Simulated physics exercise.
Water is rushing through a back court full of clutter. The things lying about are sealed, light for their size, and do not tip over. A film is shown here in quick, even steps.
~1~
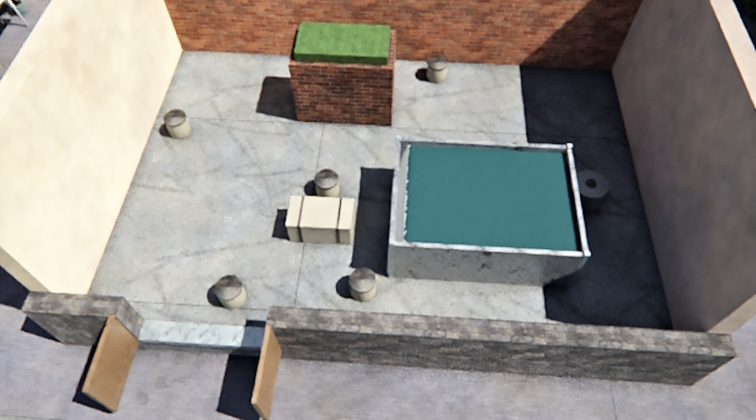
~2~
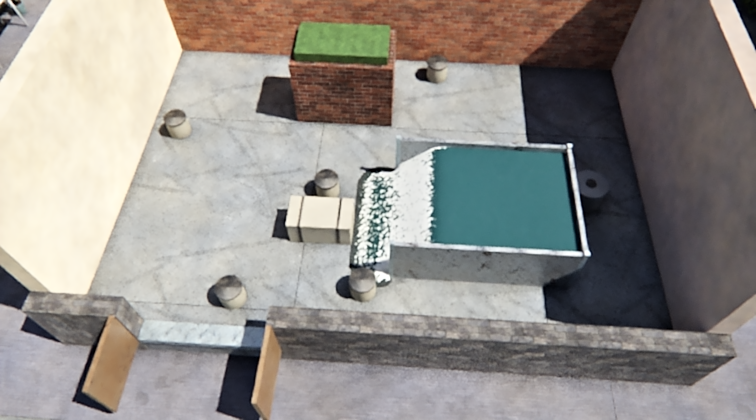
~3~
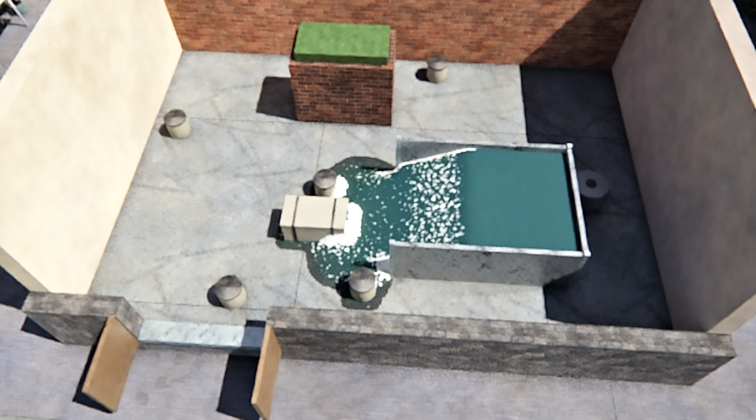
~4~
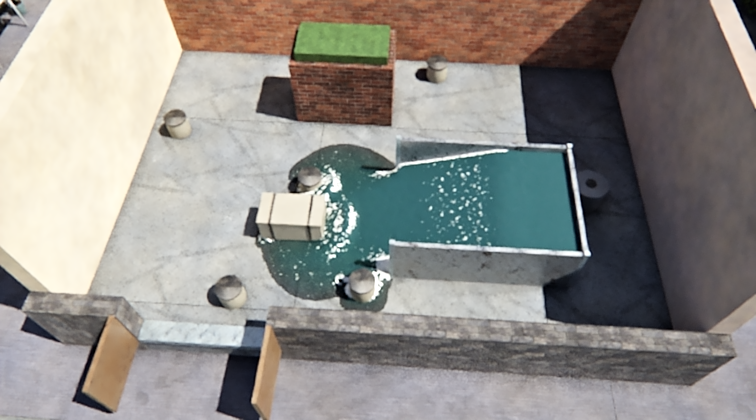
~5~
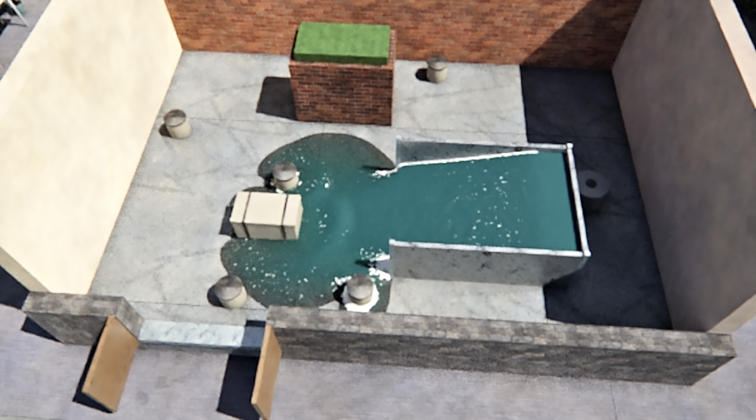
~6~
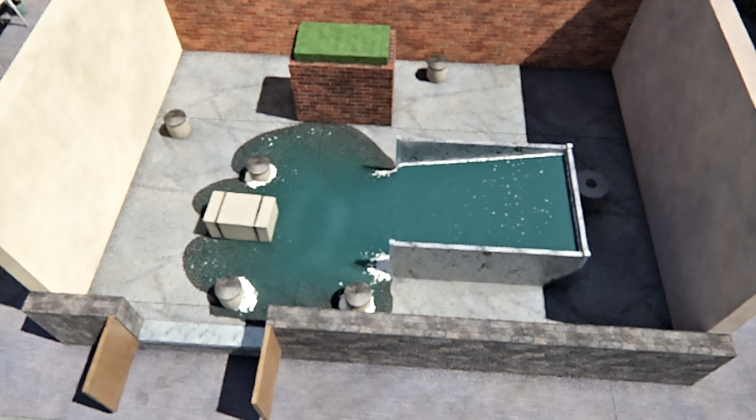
Teal water bursts from the open left end of a raised tank in a walled courtyard, foaming white as it reaches a pale trunk and a nearby pail. The water spreads across the paving, pushing the trunk and then the pail leftward, while foam gathers around pails near the front wall.
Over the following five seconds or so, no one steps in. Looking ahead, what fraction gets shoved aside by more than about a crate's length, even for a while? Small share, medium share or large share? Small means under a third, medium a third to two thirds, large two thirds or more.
A large share.
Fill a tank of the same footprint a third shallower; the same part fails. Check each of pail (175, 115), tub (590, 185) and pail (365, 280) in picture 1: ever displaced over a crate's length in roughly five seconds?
The first reached the mark, the second stopped before it, the third stopped before it.
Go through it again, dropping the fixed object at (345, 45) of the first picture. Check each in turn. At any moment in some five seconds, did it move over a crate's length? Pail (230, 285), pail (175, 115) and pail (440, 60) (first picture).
In the order given: Got displaced, got displaced, stayed put.
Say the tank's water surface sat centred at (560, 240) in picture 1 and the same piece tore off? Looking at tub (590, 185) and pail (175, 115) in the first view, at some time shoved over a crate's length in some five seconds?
In the order asked: Lacked the distance and got displaced that much.
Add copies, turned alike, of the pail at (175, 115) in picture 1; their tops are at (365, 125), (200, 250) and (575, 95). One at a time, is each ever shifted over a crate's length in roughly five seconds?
Here's how it goes: Never gets far, sent far off, and lastly never gets far.
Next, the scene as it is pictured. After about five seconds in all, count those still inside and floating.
The answer is 3.
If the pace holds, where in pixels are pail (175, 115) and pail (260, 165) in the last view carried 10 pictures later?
Close to (179, 71) and (171, 114).
A moment on, 2 of 8 are well off their spots; 0 afloat.
Next, 4 of 8 are well off their spots; 3 afloat.
Later, 4 of 8 are well off their spots; 3 afloat.
In the end, 6 of 8 are well off their spots, and 6 have been at some point; 3 afloat.
